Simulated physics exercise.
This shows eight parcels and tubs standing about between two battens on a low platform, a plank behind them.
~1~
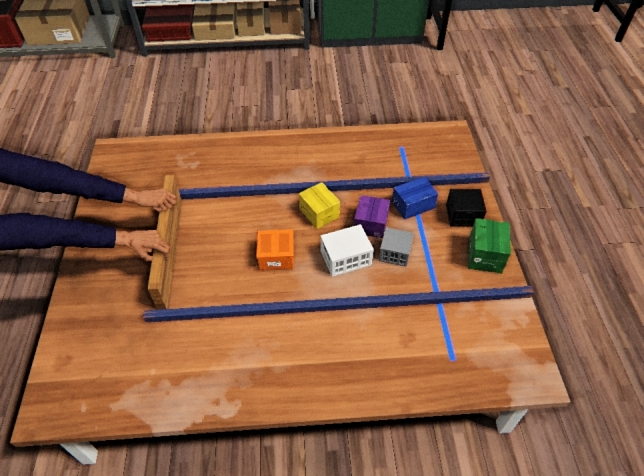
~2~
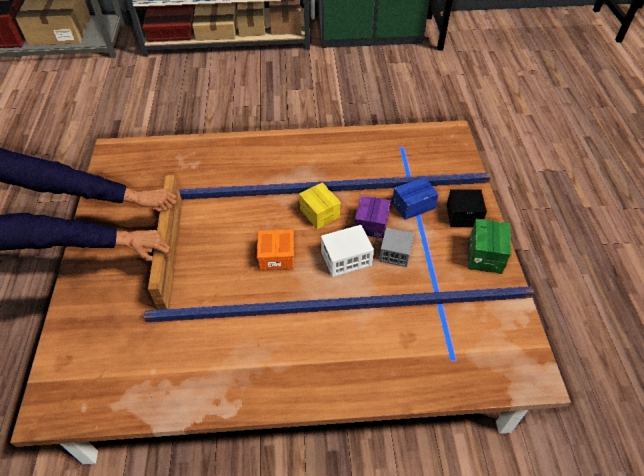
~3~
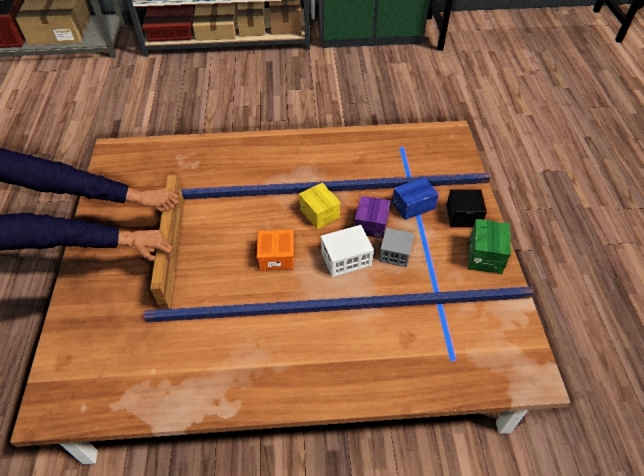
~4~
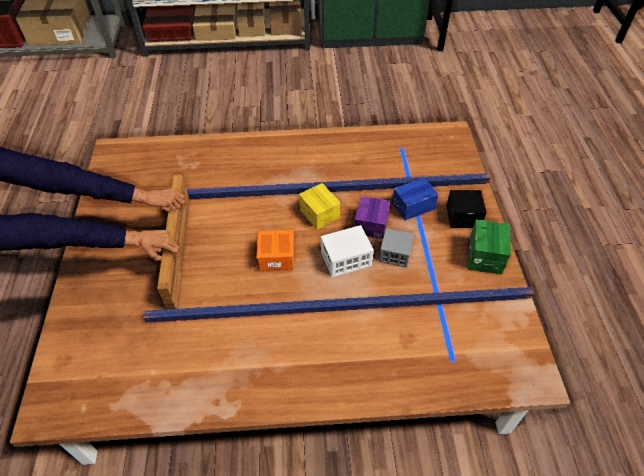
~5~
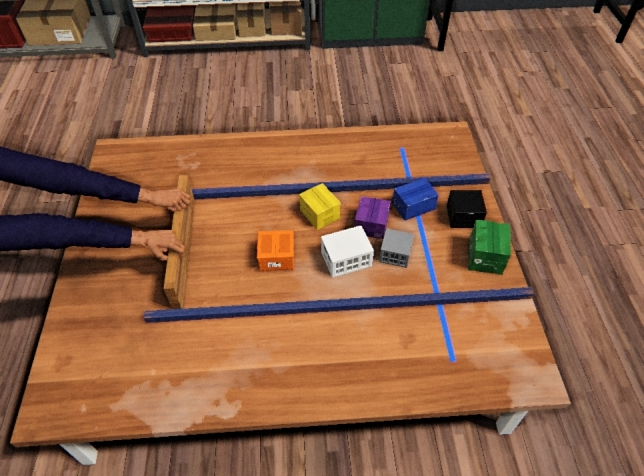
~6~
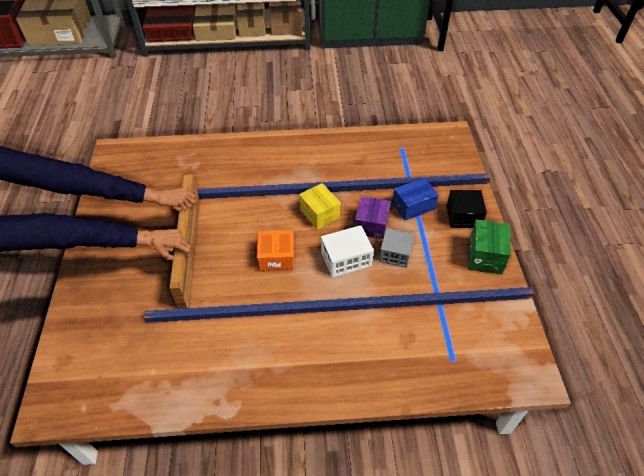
On a wooden platform, two hands slide a plank slightly right between blue battens, while eight colourful boxes ahead stay still.
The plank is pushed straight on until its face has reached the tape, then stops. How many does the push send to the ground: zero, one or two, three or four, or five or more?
The number that fall off is one or two.
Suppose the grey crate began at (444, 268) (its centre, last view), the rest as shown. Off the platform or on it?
It remains up.
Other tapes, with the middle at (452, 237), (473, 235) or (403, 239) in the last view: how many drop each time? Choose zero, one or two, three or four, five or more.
One after another: Three to four; five or more; 1 or 2.
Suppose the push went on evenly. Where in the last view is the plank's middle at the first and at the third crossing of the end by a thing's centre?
About (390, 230), then (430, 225).
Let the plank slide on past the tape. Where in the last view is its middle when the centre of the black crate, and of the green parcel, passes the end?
About (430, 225), and (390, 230) for the other.
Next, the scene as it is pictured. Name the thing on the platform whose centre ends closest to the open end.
The black crate.
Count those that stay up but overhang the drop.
That would be 1.
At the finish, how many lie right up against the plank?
It touches 2.
Early on, none off yet; green parcel at rest near (489, 247); black crate at rest near (466, 209); blue parcel at rest near (415, 199).
A while later, none off yet; green parcel travelled a little near (509, 246); black crate travelled a little near (473, 212); blue parcel travelled about its own width near (444, 195).
Finally, the number that fall off is one or two; lost, grey crate and green parcel.
